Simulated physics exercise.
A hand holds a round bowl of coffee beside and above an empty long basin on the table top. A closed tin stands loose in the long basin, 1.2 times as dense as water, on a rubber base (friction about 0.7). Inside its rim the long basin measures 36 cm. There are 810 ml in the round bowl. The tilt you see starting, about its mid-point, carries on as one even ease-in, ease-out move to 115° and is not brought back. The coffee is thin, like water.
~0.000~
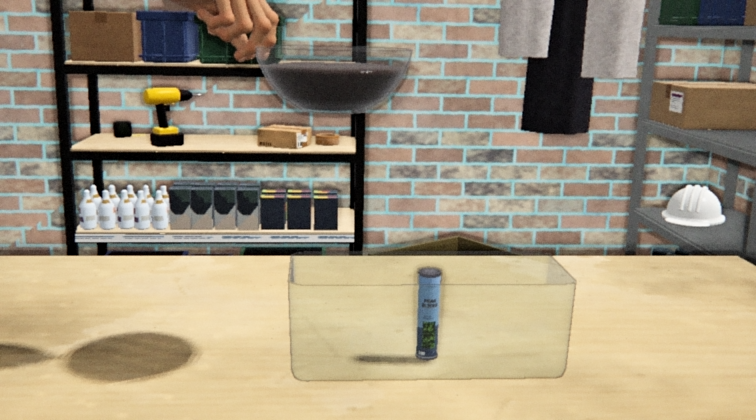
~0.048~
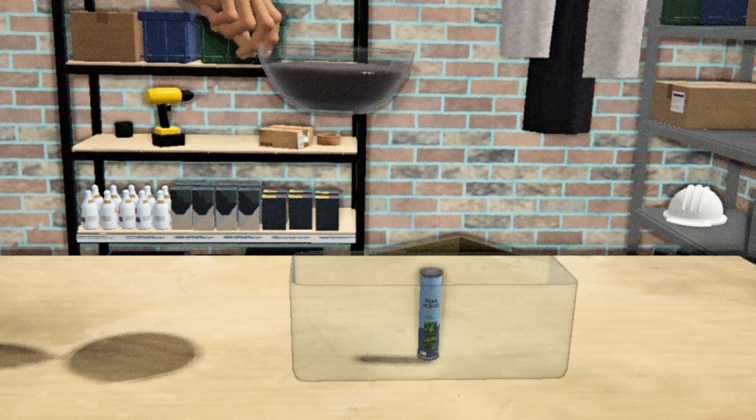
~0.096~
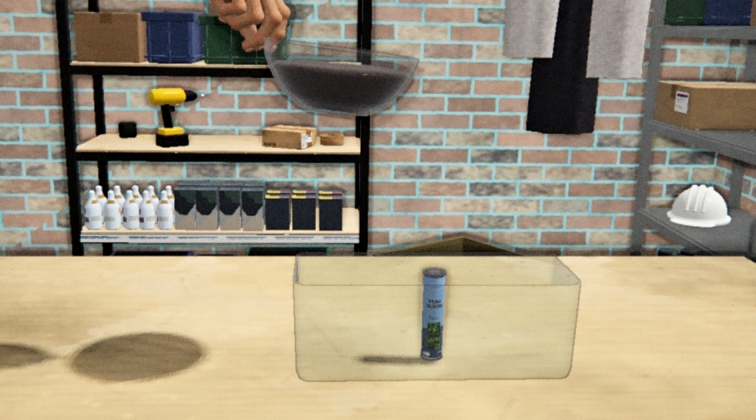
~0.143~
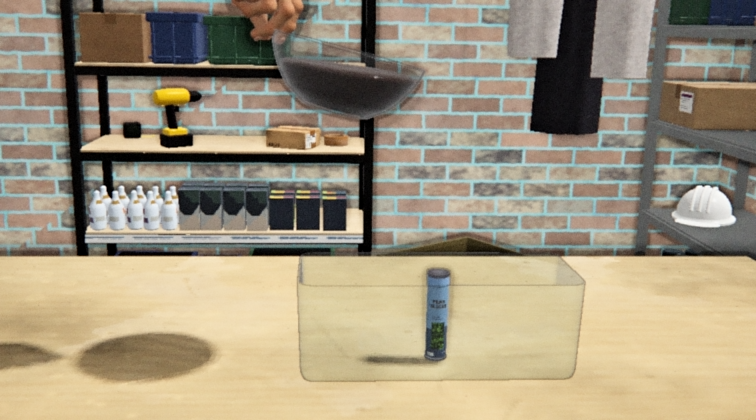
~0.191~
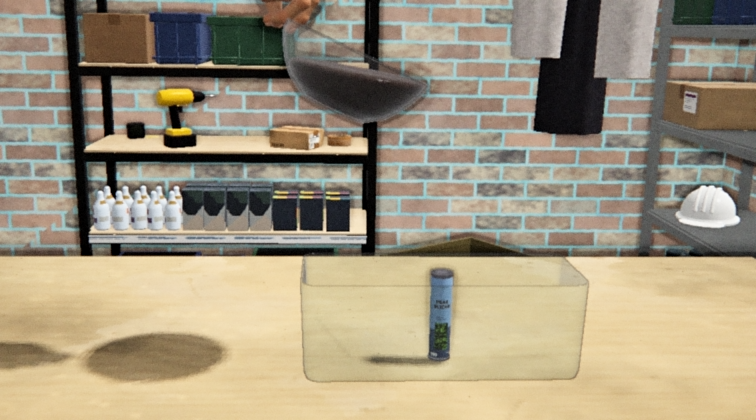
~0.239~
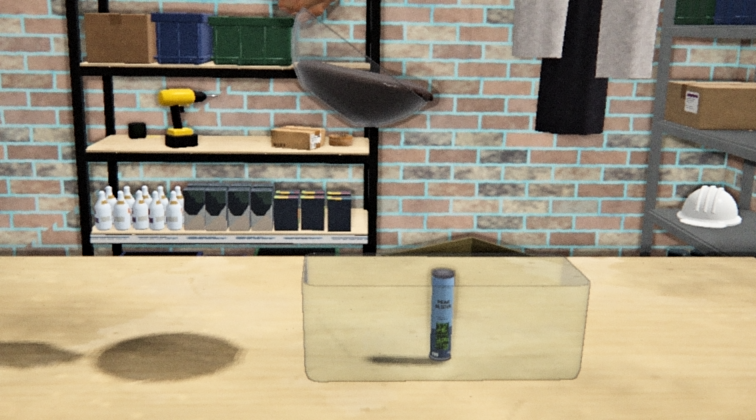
In this clip, a hand holds a clear round bowl of dark liquid above a see-through long basin containing an upright blue tin, then tilts the bowl steadily to the right until the liquid reaches its lowered rim.
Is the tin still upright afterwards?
It stays up.
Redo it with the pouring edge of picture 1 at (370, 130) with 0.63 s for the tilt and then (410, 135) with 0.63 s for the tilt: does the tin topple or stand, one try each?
First it falls; then it topples.
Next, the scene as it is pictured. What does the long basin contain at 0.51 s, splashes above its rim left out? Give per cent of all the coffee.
About 34 per cent.
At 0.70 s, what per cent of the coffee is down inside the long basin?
Near 88 in a hundred.
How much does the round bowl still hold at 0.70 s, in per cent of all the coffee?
About 0 per cent.
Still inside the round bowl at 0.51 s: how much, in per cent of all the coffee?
Near 1 in a hundred.
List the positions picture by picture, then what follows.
In the first frame, it leans 0°; its right rim is at (411, 51); the coffee meets the walls at (264, 66) and (403, 68); the long basin's rim runs from (290, 269) to (562, 269); the tin's top is at (430, 275).
In the second frame, it leans 2°; its right rim is at (413, 54); the coffee meets the walls at (266, 65) and (404, 69).
In the third frame, it leans 6°; its right rim is at (418, 61); the coffee meets the walls at (271, 61) and (409, 73).
In the fourth frame, it leans 14°; its right rim is at (424, 72); the coffee meets the walls at (279, 59) and (415, 78).
In the fifth frame, it leans 24°; its right rim is at (427, 87); the coffee meets the walls at (288, 59) and (423, 83).
In the sixth frame, it leans 36°; its right rim is at (424, 103); the coffee meets the walls at (296, 62) and (409, 84); 4 per cent is over the edge.
Then, 0.51 s in, the tilt is 104° and 1 per cent is still to pour; the tin stands where it began.
Then, 0.70 s in, the tilt is 115° and 0 per cent is still to pour; the tin stands where it began.
Then, 0.91 s in, the tilt is 115° and 0 per cent is still to pour; the tin stands where it began.
Then, 1.13 s in, the tilt is 115° and 0 per cent is still to pour; the tin stands where it began.
Finally, the tin stands where it began.
